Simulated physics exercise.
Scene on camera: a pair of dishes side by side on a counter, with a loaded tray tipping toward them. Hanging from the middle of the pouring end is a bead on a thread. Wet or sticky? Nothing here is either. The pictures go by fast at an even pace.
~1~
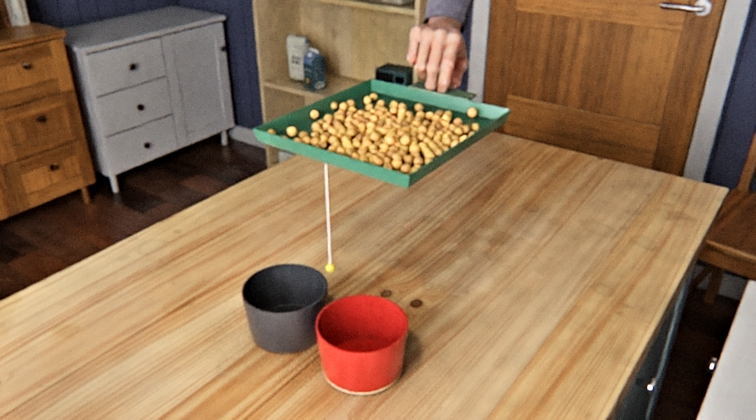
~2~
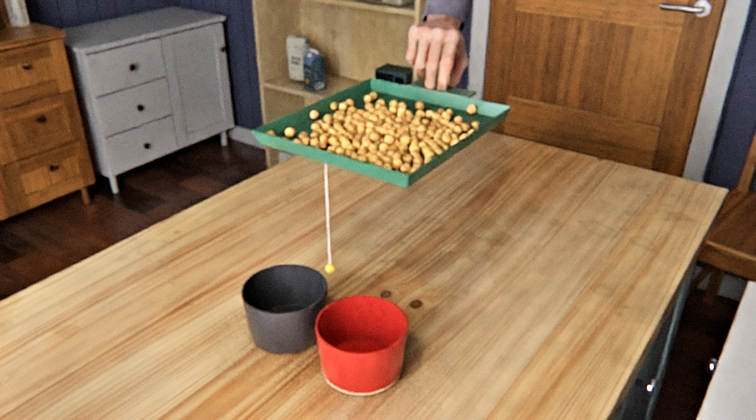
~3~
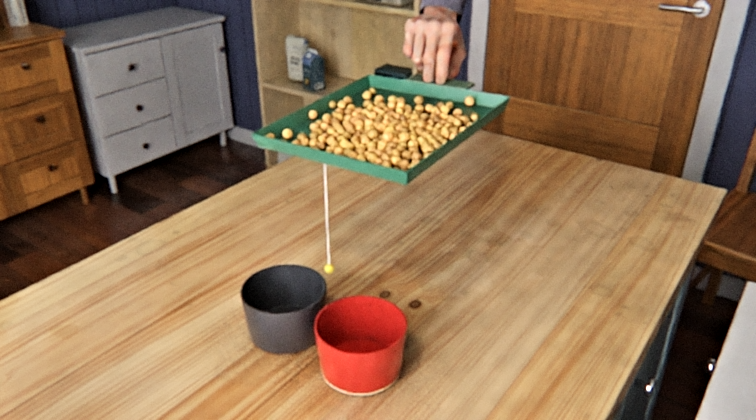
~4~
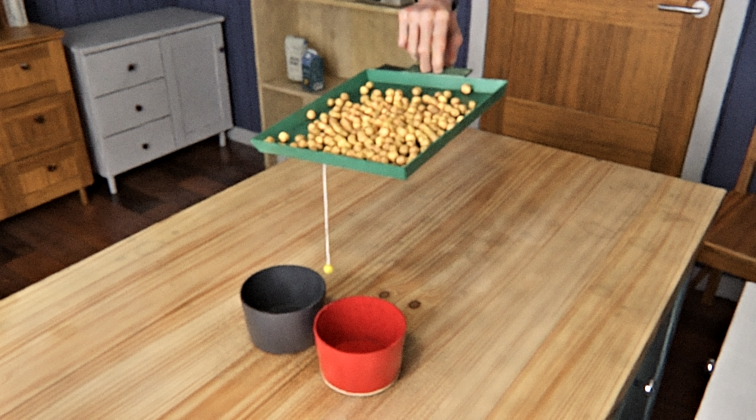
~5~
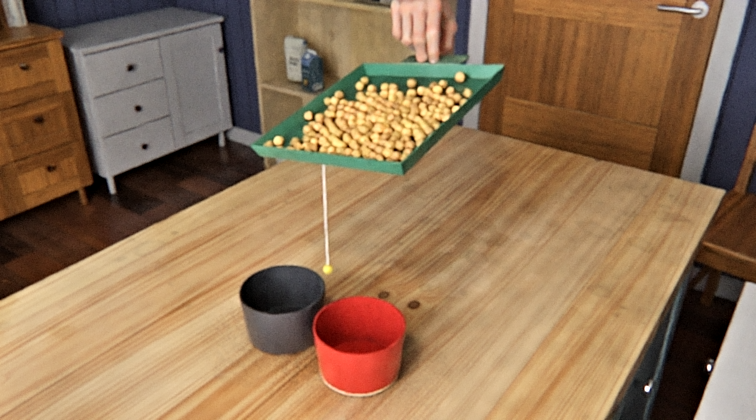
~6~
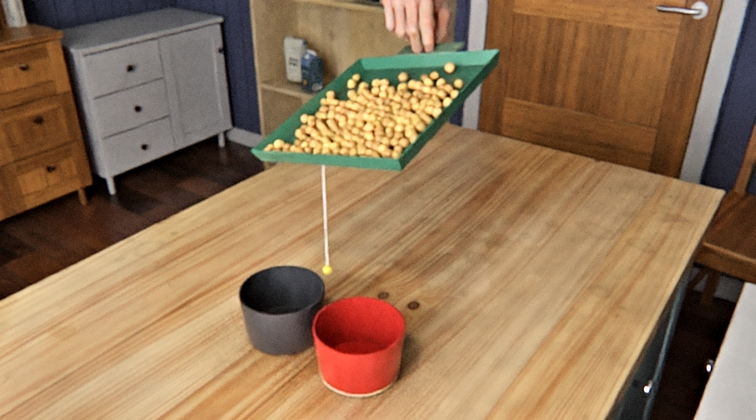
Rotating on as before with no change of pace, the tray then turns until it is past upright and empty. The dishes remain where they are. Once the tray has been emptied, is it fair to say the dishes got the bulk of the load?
No - most of the load is lost.
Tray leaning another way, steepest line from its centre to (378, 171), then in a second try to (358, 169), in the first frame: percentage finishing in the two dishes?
In turn 60 and 70 in a hundred.
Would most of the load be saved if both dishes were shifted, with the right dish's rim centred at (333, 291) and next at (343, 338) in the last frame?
With the first shift the pair saves beyond half; with the second, less than a half.
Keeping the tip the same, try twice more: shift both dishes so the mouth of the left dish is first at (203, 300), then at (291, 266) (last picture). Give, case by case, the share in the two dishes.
First placement: Some 0 %; second placement: Some 50 %.
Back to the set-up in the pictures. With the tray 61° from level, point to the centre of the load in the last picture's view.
Centre estimate: (294, 146).
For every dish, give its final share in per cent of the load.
The left dish gets close to 10 per cent and the right dish close to 0 per cent.
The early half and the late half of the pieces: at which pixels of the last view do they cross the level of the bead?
Roughly at (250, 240) first, and then at (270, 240).
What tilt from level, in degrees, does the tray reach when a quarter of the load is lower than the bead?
Approx. 75° from level.
Just after the last frame, tray tipped steeply; the larger part on the tray; just a few in the left dish; about a tenth outside both; about a tenth in the air.
A moment on, tray tipped right over; just a few on the tray; about a tenth in the left dish; the larger part outside both; about a tenth in the air.
Further on, tray tipped past a quarter turn; about a tenth in the left dish; the larger part outside both.
When it is over, tray tipped past a quarter turn; not one in the right dish; about a tenth in the left dish; the larger part outside both.
